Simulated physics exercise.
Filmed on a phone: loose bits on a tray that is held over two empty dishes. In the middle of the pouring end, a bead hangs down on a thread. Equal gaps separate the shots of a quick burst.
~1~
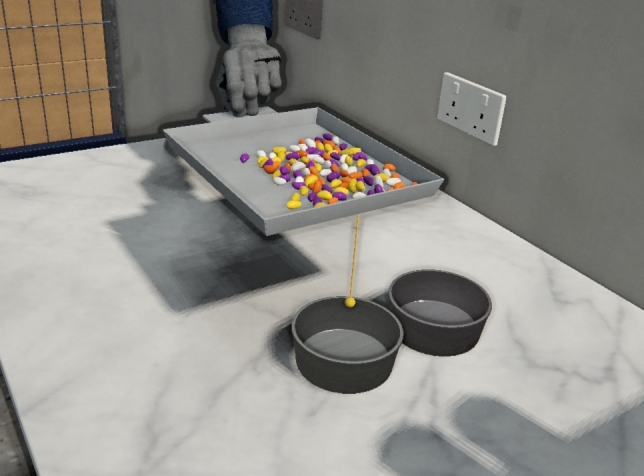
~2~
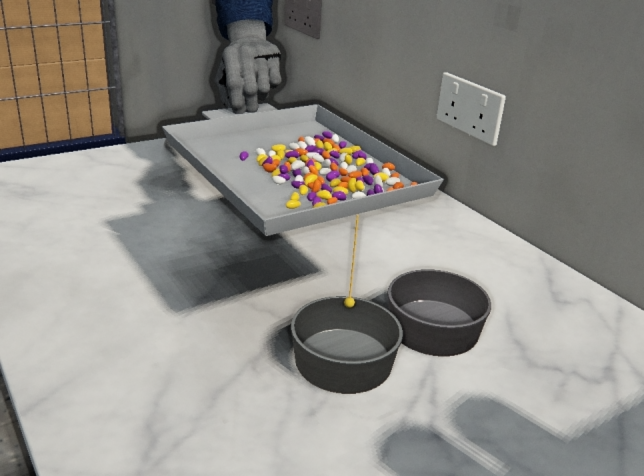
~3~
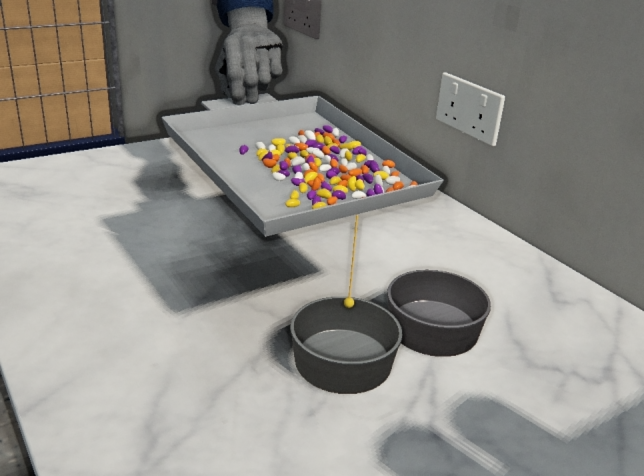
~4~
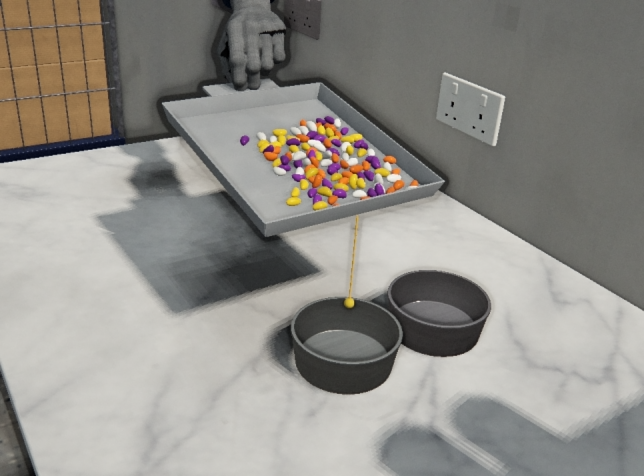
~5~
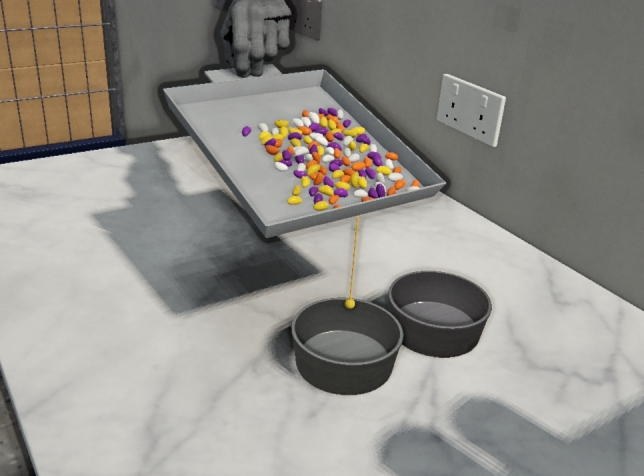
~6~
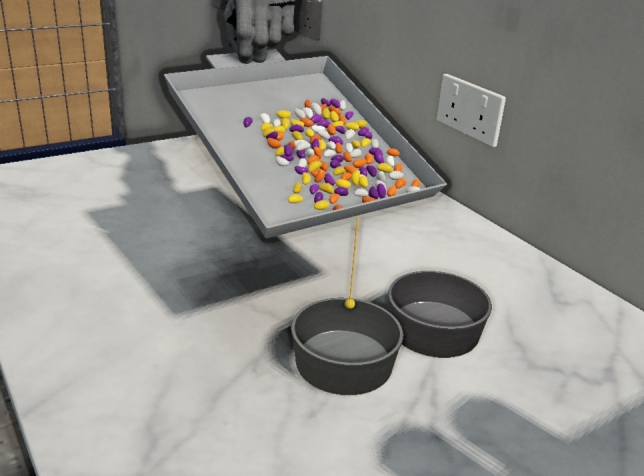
A grey tray of purple, yellow, orange and white jelly beans, held by a gloved hand, tilts gradually as its far end rises above two dark empty dishes, while a yellow bead hangs almost motionless on a thread below.
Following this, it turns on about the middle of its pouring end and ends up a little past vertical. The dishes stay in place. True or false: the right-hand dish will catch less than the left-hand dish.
True.
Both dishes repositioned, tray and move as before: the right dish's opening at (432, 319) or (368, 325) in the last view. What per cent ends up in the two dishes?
Roughly 90 per cent the first time and 50 per cent the second.
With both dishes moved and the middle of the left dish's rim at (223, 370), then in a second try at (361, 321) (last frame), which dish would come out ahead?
The rightmost dish, then the leftmost dish.
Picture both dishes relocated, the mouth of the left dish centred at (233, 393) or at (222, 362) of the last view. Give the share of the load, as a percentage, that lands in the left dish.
0 per cent the first time, 0 per cent the second time.
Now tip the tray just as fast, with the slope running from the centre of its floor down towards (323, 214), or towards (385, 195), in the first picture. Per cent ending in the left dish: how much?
Roughly 30 percent first and 10 percent second.
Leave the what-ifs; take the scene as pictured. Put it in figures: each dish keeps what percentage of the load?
Left dish around 30, right dish around 10, both in a hundred.
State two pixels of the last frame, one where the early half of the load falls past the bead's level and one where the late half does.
I'd place the first part at (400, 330) and the rest at (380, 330).
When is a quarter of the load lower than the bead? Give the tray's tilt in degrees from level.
About 115 degrees.
Soon after the last picture, tray tipped steeply; all on the tray.
A little later, tray tipped past a quarter turn; all on the tray.
Later still, tray tipped past a quarter turn; about a third in the left dish; a small part in the right dish; about two thirds outside both.
At rest, tray tipped past a quarter turn; about a third in the left dish; a small part in the right dish; about two thirds outside both.
